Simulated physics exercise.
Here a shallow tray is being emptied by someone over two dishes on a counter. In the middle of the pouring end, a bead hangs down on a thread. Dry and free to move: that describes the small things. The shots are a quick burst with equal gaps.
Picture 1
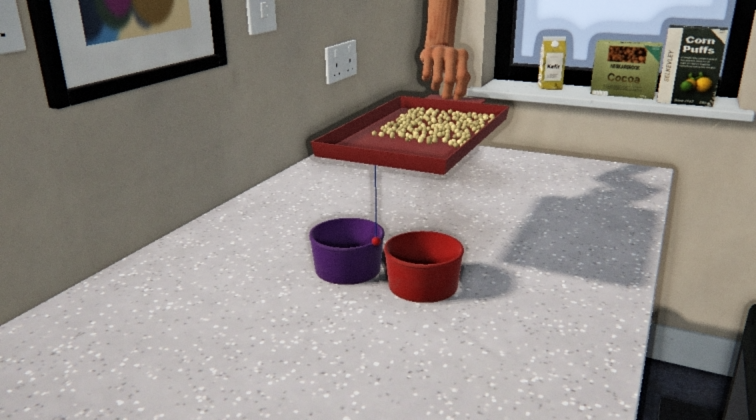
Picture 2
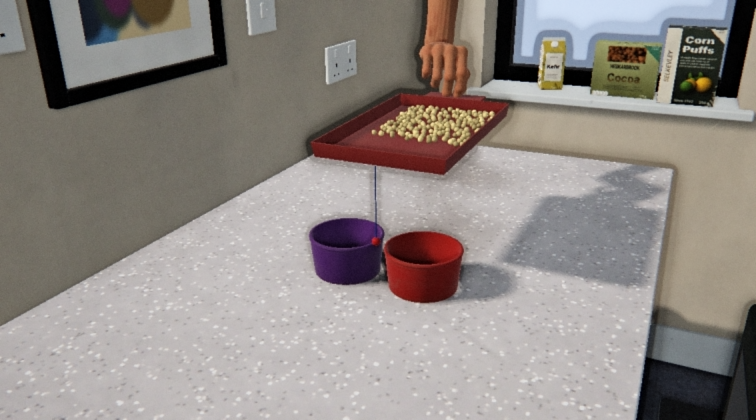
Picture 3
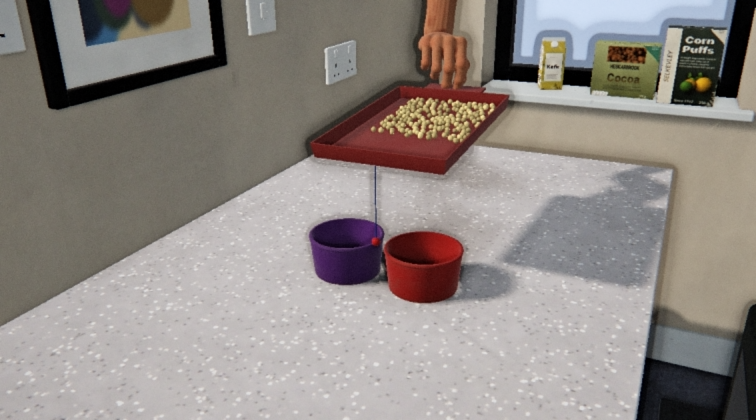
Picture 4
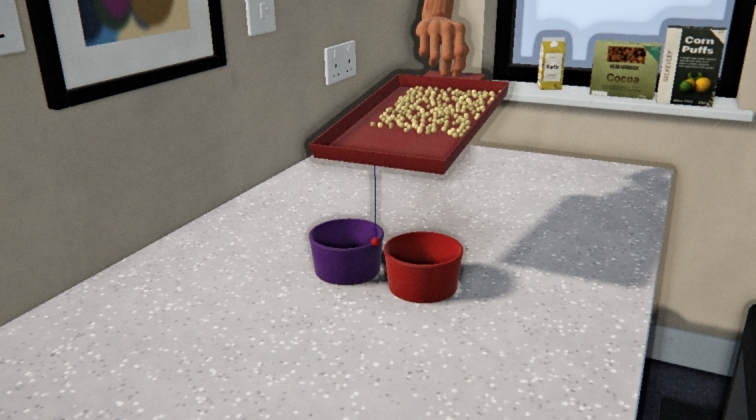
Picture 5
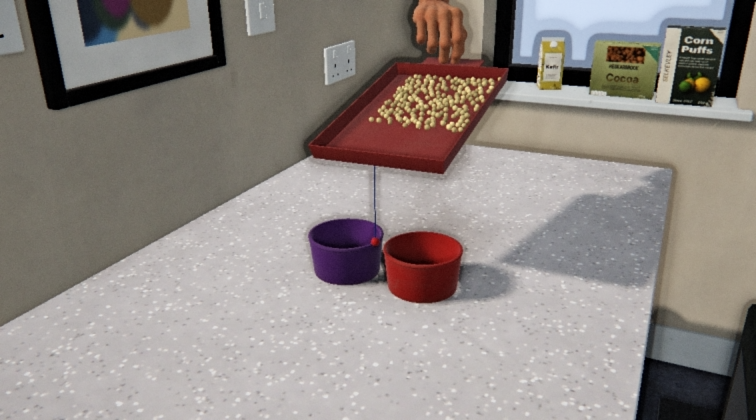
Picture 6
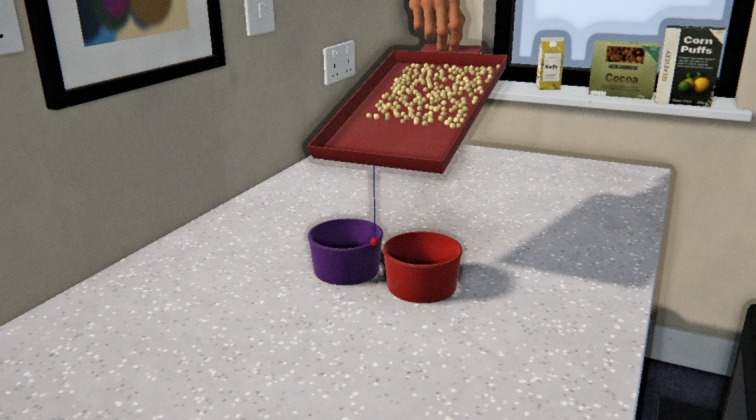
A dark red tray of pale beans is held by a hand at its far end above a speckled pale counter, seen from slightly above in a room with a framed picture and a windowsill of food packets. Below its near edge, a red bead hangs on a thread by a purple dish at left and a red dish at right. The hand gradually raises the tray's far end, while the camera, dishes and bead stay still.
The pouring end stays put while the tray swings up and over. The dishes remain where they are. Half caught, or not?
Most likely the spill will be the greater part.
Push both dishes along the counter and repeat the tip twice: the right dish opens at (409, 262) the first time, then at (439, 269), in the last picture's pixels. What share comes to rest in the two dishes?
First position: Some 40 %; second position: Some 40 %.
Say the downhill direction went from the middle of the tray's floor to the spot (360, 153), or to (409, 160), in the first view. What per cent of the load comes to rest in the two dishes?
Close to 20 percent first and close to 0 percent second.
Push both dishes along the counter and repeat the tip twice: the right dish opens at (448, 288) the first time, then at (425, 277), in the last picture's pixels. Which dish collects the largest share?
It comes out as the one to the left in the first try and the one to the left in the second.
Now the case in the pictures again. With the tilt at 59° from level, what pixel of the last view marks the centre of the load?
Somewhere about pixel (368, 158).
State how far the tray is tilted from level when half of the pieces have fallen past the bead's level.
Roughly 110 degrees at that moment.
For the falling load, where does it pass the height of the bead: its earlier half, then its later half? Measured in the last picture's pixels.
(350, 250) for the early half, (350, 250) for the late half.
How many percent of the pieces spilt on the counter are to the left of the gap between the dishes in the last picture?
Roughly 80 in a hundred.
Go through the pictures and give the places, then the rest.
In the first frame, corners of the pouring end at (314, 141) and (444, 159), level; middle of the load at (438, 125), soya beans; left dish at (330, 262); right dish at (409, 279); bead on its thread at (376, 241).
In the second frame, corners of the pouring end at (314, 142) and (444, 159), level; middle of the load at (437, 124).
In the third frame, corners of the pouring end at (314, 142) and (444, 159), tipped barely, level across its low end; middle of the load at (437, 118).
In the fourth frame, corners of the pouring end at (313, 143) and (443, 159), tipped a little, level across its low end; middle of the load at (437, 109).
In the fifth frame, corners of the pouring end at (312, 144) and (442, 159), tipped a little, level across its low end; middle of the load at (436, 101).
In the sixth frame, corners of the pouring end at (311, 145) and (441, 160), tipped clearly, level across its low end; middle of the load at (433, 93); left dish at (329, 263); right dish at (408, 280).
Soon, tray tipped steeply; most on the tray; a stray few outside both; a small part in the air.
A while on, tray tipped right over; most on the tray; about a quarter outside both; a stray few in the air.
Towards the end, tray tipped past a quarter turn; all outside both.
Finally, tray tipped past a quarter turn; none in the right dish; none in the left dish; all outside both.
